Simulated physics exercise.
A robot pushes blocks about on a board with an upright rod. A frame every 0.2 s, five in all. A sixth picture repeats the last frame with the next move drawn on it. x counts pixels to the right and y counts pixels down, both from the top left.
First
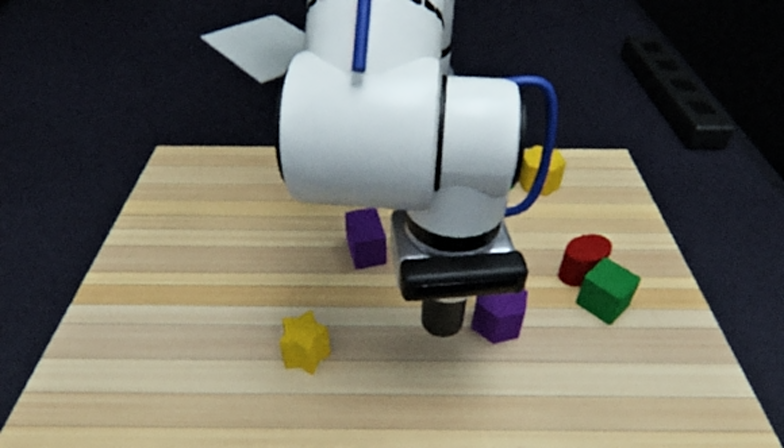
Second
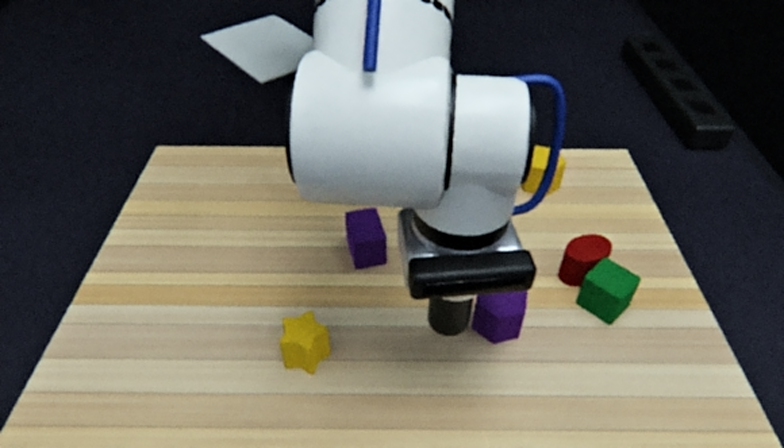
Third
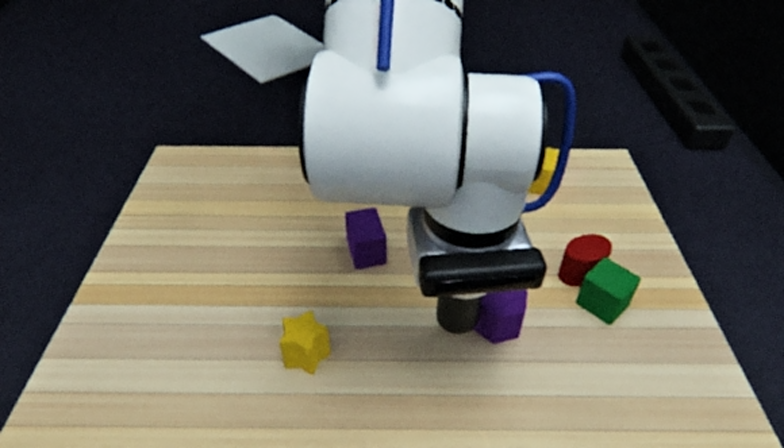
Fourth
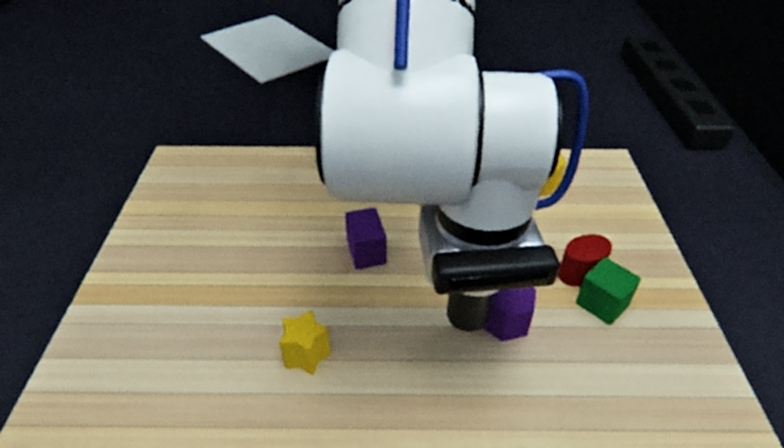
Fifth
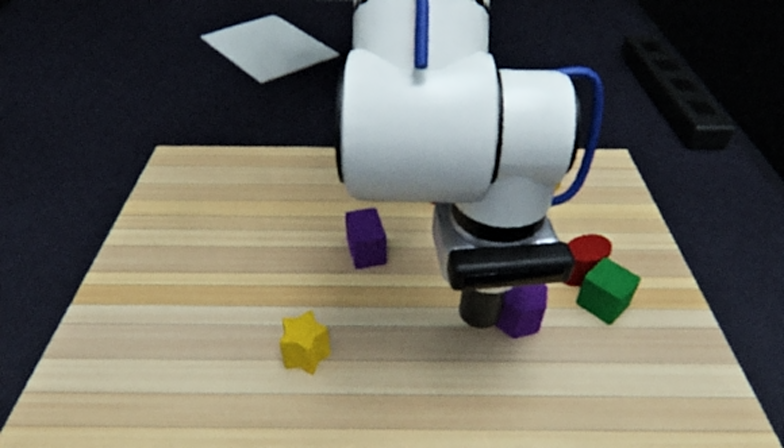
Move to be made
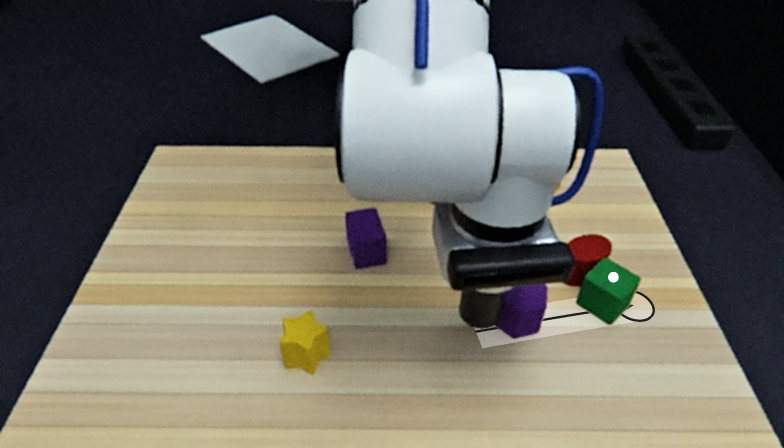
White robot arm sliding its dark rod rightward on a wooden board, nudging a purple block slightly toward red and green blocks.
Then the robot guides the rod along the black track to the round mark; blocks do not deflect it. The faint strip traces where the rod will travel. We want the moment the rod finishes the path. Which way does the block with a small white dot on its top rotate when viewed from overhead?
From above, the turn goes clockwise.
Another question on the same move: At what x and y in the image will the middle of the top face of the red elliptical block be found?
It ends at (591, 223).
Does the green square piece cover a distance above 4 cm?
Going by the path, yes.
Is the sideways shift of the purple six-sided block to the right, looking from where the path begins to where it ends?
No - that is not the case.
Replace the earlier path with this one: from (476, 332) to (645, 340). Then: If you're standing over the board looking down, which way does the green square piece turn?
It goes round the way clock hands do.
The line goes straight from (476, 332) to (633, 305); the dot is on the green square piece.
On the path given first. One third of the way, rod at (536, 303); purple six-sided block at (572, 276), turned 20° anticlockwise; green square piece at (621, 275), turned 15° clockwise.
Two thirds of the way, rod at (590, 294); purple six-sided block at (599, 258), turned 75° anticlockwise; red elliptical block at (594, 228), turned 15° clockwise; green square piece at (647, 265), turned 55° clockwise.
At the end, rod at (642, 286); purple six-sided block at (609, 250), turned 115° anticlockwise; red elliptical block at (591, 223), turned 25° clockwise; green square piece at (672, 258), turned 60° clockwise.
